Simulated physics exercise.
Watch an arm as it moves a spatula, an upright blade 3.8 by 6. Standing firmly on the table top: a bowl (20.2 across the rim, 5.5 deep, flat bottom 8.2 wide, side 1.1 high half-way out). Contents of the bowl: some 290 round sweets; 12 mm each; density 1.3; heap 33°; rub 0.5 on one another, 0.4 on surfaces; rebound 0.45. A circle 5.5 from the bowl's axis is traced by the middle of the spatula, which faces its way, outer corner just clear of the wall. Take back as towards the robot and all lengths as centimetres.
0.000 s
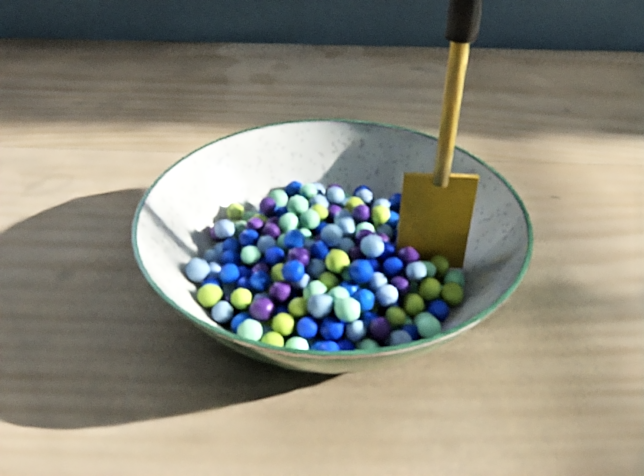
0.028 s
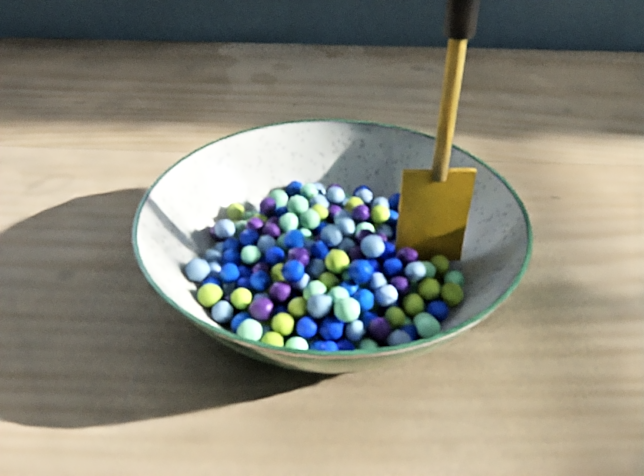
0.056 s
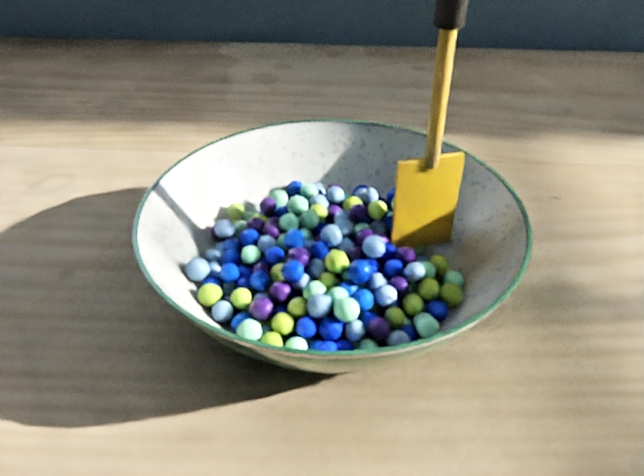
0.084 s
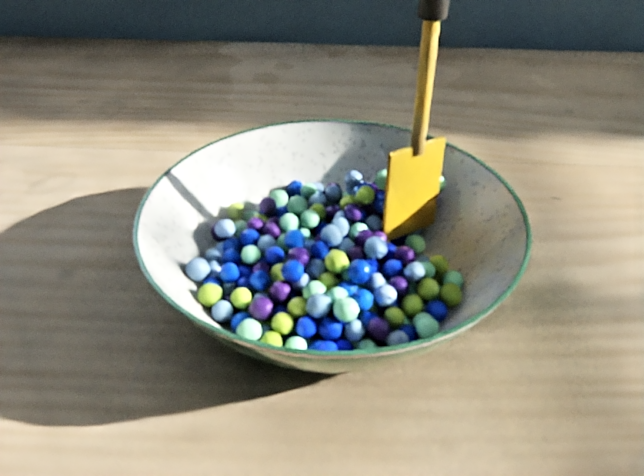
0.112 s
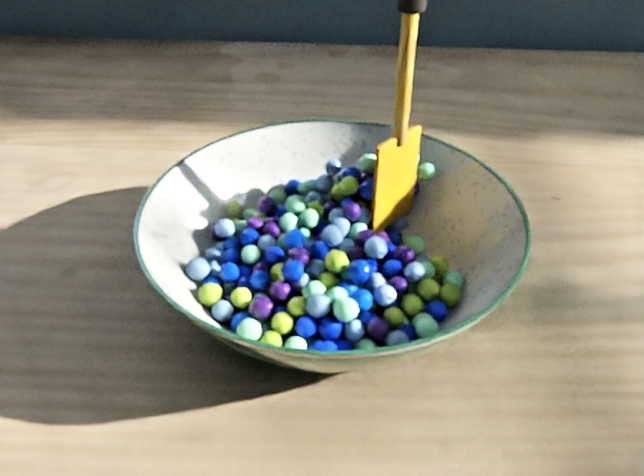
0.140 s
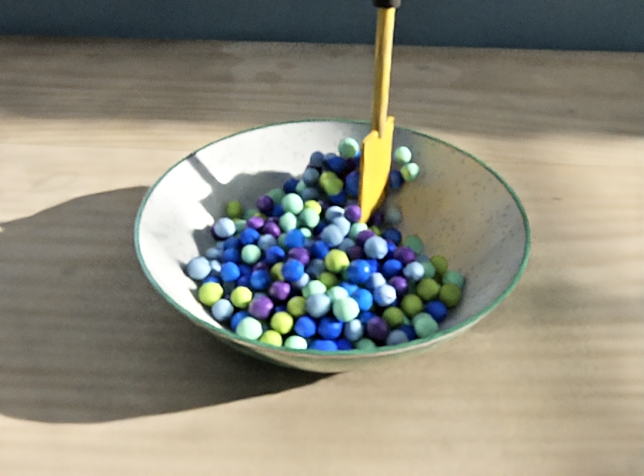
A yellow spatula sweeps leftward around the back of a speckled bowl, pushing blue, green and purple balls into a heap.
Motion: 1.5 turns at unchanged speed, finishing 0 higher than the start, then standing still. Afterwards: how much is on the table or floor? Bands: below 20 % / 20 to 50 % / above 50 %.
Below 20 %.
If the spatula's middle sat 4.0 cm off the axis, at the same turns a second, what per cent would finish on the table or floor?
It would be close to 5 per cent then.
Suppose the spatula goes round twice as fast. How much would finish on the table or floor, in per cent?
That would be some 50 percent.
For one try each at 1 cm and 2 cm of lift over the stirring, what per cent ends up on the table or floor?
Try one: Around 10 %; try two: Around 5 %.
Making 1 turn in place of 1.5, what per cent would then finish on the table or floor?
Estimate: Near 10 %.
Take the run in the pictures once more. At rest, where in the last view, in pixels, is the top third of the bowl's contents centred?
Estimated centre: (260, 296).
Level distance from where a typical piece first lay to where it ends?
About 10 centimetres.
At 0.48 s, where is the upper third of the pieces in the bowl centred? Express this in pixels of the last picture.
Look near (326, 316) for its middle.
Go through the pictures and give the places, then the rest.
Spatula neck at (445, 149), 0° round; upper third of the load around (328, 246), from x 195 to 455, top at y 190; 287 in the bowl, in the first frame.
Spatula neck at (443, 144), 5° round; upper third of the load around (328, 246), from x 195 to 455, top at y 190, in the second frame.
Spatula neck at (435, 132), 19° round; upper third of the load around (334, 247), from x 195 to 455, top at y 190, in the third frame.
Spatula neck at (420, 121), 35° round; upper third of the load around (337, 240), from x 200 to 455, top at y 180, in the fourth frame.
Spatula neck at (402, 111), 50° round; upper third of the load around (337, 238), from x 200 to 455, top at y 160, in the fifth frame.
Spatula neck at (380, 105), 65° round; upper third of the load around (331, 236), from x 200 to 450, top at y 150; 287 in the bowl, in the sixth frame.
After 0.48 s, 251° round, highest piece 7 above the table; 282 in the bowl, 3 on the table or floor, 2 in flight or on the tool.
After 0.83 s, 76° round, highest piece 7 above the table; 256 in the bowl, 27 on the table or floor, 4 in flight or on the tool.
After 1.20 s, 180° round, highest piece 5 above the table; 250 in the bowl, 37 on the table or floor.
After 1.90 s, 180° round, highest piece 5 above the table; 250 in the bowl, 37 on the table or floor.
At rest, 250 in the bowl, 37 on the table or floor. That is 13 % on the table or floor.
